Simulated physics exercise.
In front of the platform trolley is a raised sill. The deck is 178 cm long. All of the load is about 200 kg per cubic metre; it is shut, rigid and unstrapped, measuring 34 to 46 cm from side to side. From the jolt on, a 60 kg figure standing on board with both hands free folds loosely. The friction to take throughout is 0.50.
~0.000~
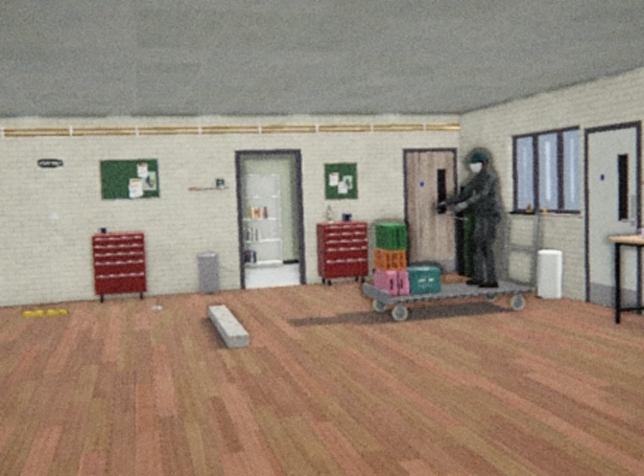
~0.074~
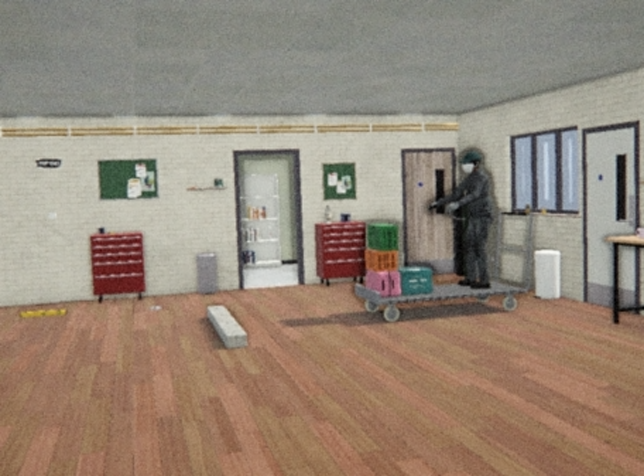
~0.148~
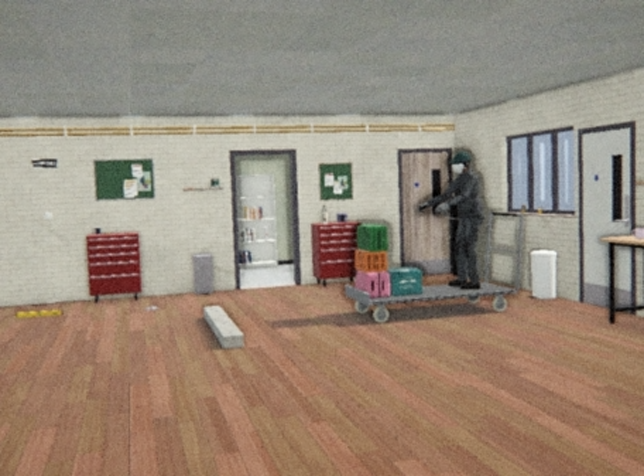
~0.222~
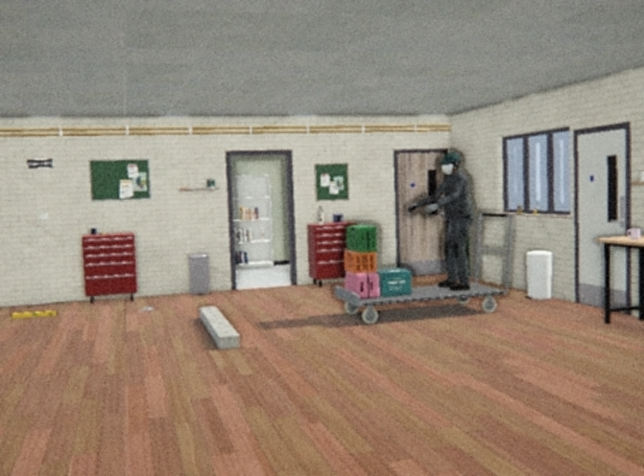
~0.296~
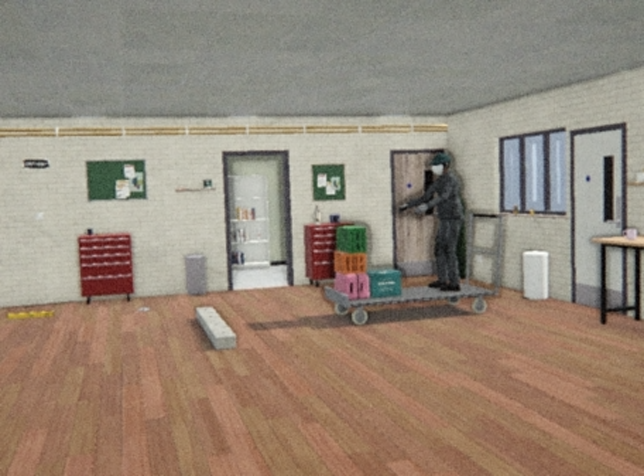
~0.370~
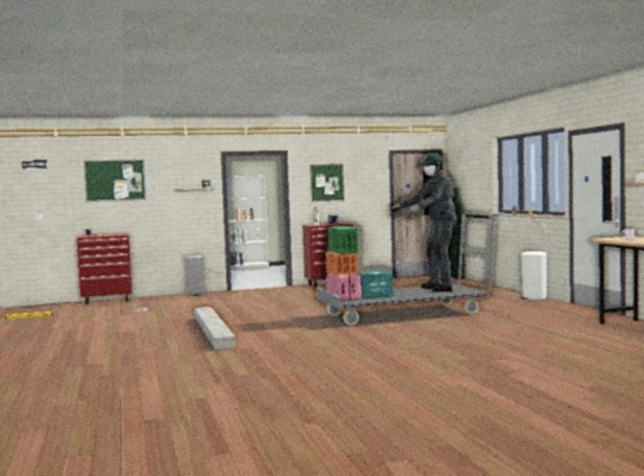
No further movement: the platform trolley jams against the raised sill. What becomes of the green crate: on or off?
Outcome: Off.
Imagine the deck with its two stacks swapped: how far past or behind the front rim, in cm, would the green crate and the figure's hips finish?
You'd see green sitting 30 cm back from the rim and the hips 120 cm back.
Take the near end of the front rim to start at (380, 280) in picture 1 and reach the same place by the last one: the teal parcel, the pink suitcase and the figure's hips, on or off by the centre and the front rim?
In that case the teal one is kept, the pink one kept, and the hips kept.
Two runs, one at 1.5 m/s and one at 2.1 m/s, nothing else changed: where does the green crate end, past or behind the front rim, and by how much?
Roughly 60 cm past the front rim in the first try and 90 cm past in the second.
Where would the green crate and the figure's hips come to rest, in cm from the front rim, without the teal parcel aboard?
Then the green one goes 50 cm past the front rim, and the hips stop 110 cm behind it.
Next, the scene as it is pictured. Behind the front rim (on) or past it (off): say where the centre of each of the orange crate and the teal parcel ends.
End result - orange: Goes over; teal: Stays.
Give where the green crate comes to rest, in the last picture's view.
Roughly at (163, 327).
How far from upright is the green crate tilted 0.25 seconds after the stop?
Tilt from vertical: Around 10°.
Impact comes at 1.53 s.
After 2.08 s the green crate is 16 cm past the rim, tilted 45°, near (194, 252) in the last picture's view.
After 2.53 s the green crate is 53 cm past the rim, tilted 90°, near (163, 327) in the last picture's view.
At the end, 3.2 s, past the rim, green crate and orange crate; behind it, teal parcel, pink suitcase and the figure's hips.
